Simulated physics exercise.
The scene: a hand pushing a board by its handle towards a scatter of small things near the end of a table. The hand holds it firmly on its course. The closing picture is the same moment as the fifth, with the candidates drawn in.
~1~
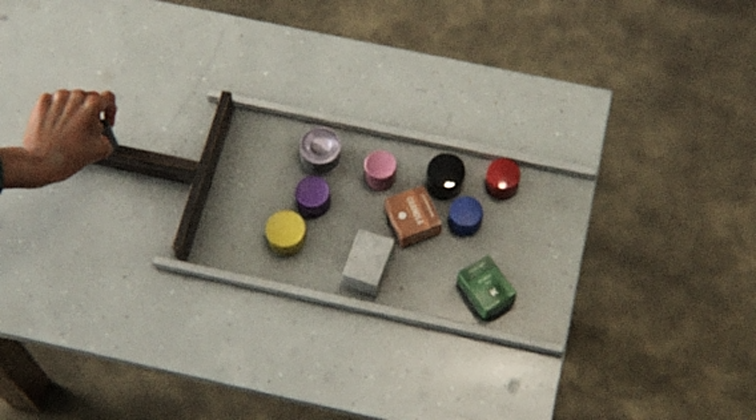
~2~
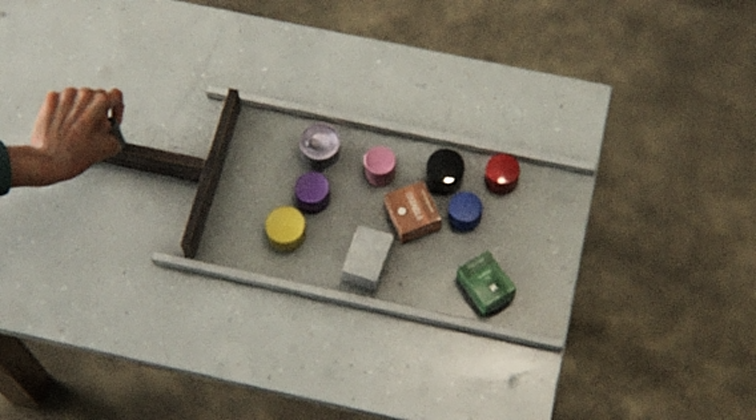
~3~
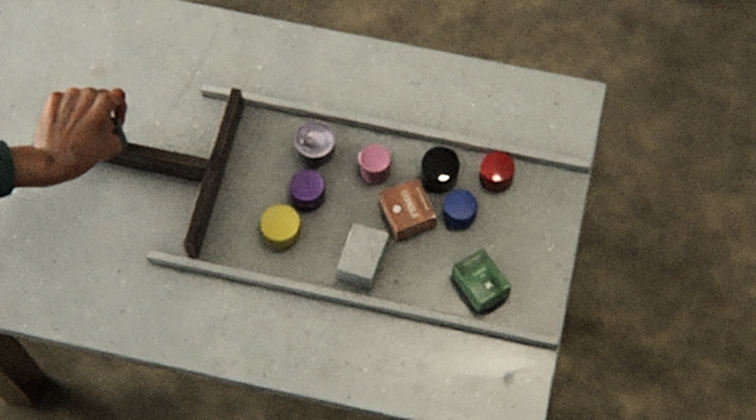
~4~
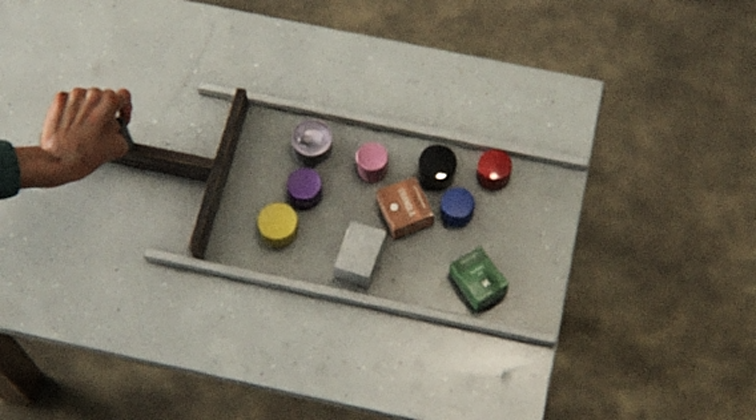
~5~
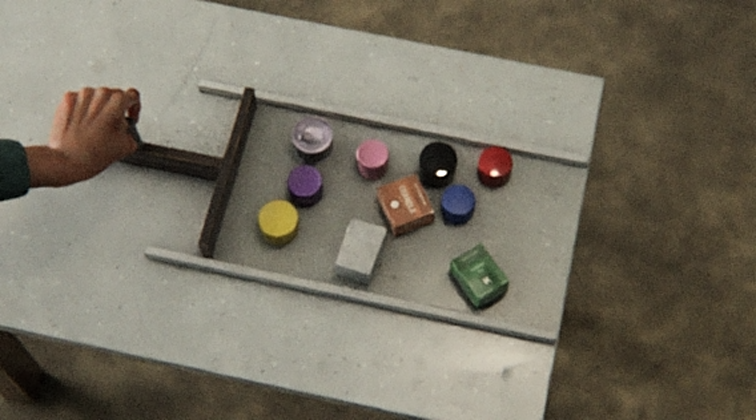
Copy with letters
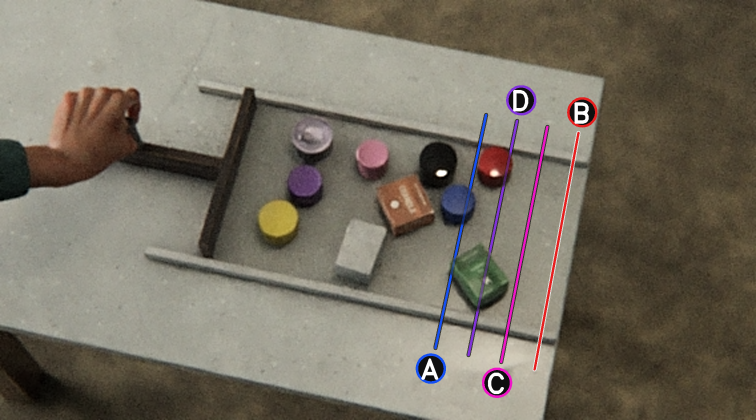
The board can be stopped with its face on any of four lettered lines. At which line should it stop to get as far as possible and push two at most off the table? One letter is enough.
It can go as far as D.
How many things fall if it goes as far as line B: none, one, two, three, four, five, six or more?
By then, six or more.
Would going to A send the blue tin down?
No.
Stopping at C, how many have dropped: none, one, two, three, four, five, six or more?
Five.
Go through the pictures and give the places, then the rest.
The first picture shows green packet (487, 287); white block (369, 263); red pot (502, 179).
The second picture shows board (209, 165); blue tin (465, 211).
The third picture shows board (213, 165); black pot (440, 169).
The fourth picture shows board (218, 165); pink jar (373, 162).
The fifth picture shows board (226, 164); yellow jar (279, 223); green packet (480, 275); white block (361, 252).
On the marked copy, A at (462, 227); B at (557, 247); C at (525, 240); D at (494, 234).
Taking D. A third of the way, board (321, 183); grey tin (360, 149); white block (368, 254).
Two thirds of the way, board (418, 203); red pot (529, 166); blue tin (519, 215).
When it is over, board (491, 218); red pot over the edge; blue tin (580, 219); one fallen.
As for the rest, A is within the limit but short; B drops ten; C drops five.
